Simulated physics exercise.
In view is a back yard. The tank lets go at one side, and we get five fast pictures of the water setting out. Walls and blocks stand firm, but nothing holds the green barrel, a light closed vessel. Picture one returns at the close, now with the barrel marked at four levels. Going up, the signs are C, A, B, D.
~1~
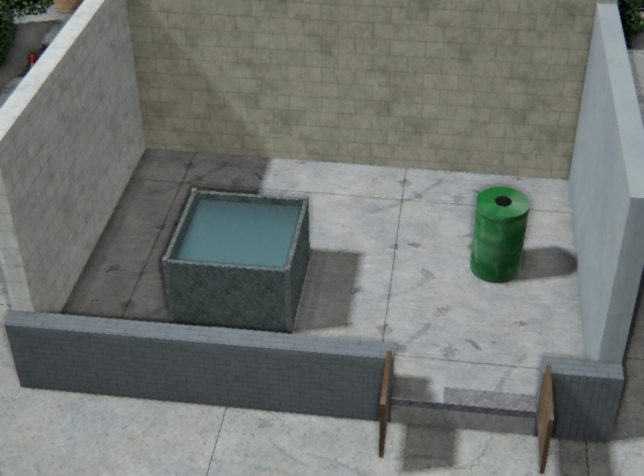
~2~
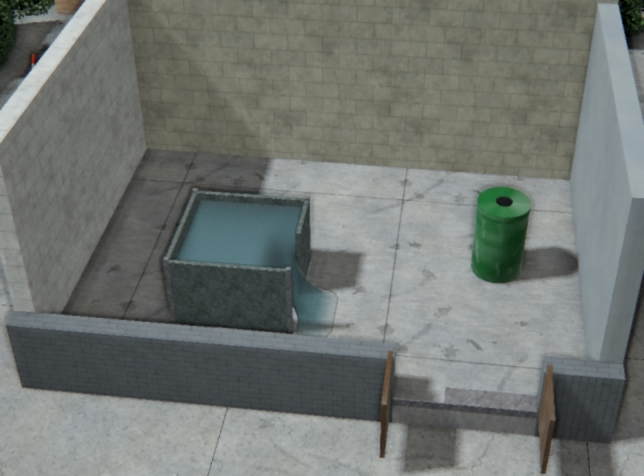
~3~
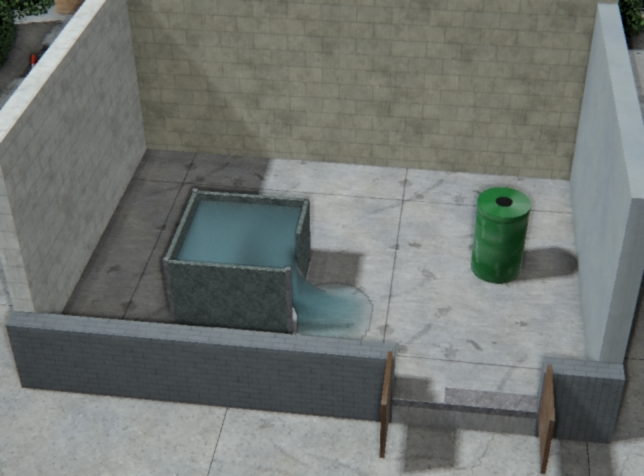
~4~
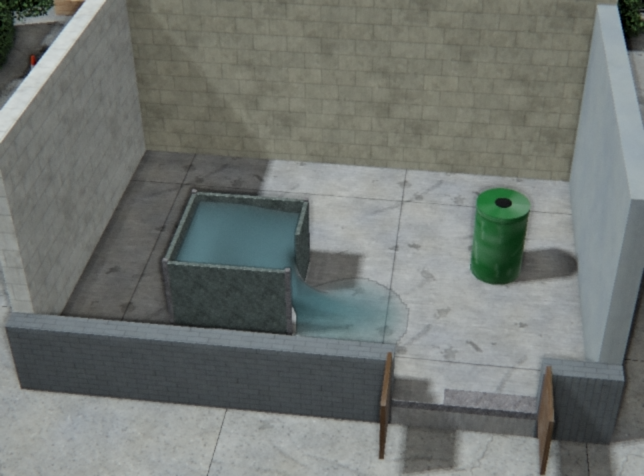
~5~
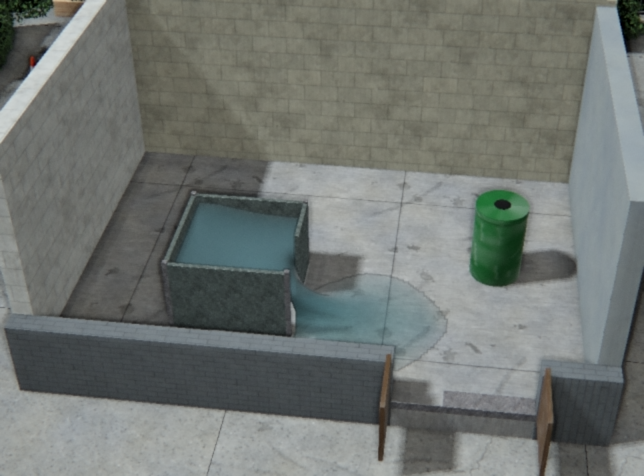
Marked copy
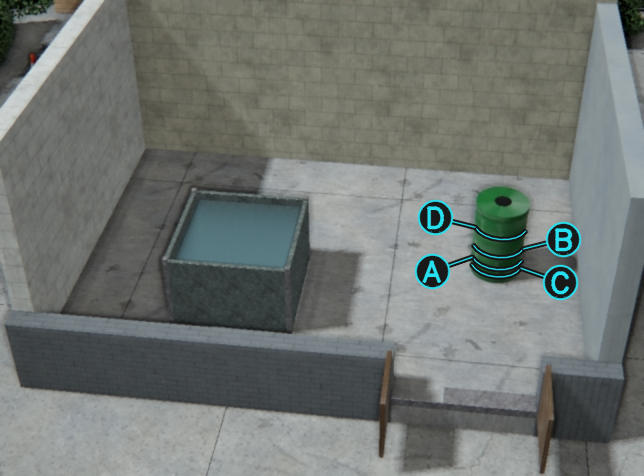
Water pours from the right side of a full stone tank and spreads across the yard.
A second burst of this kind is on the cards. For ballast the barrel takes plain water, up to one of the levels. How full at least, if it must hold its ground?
A will do.
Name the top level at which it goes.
The answer is C.
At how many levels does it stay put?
Three of the four.
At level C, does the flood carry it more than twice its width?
No.
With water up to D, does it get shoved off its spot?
No, that is safe.
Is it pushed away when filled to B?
No, that is safe.
On the marked copy, A at (496, 269); B at (498, 257); C at (496, 276); D at (500, 239); from the bottom up C, A, B, D.
If A is chosen, it does not move.
If B is chosen, it does not move.
If C is chosen, it is pushed about its own width away.
If D is chosen, it does not move.
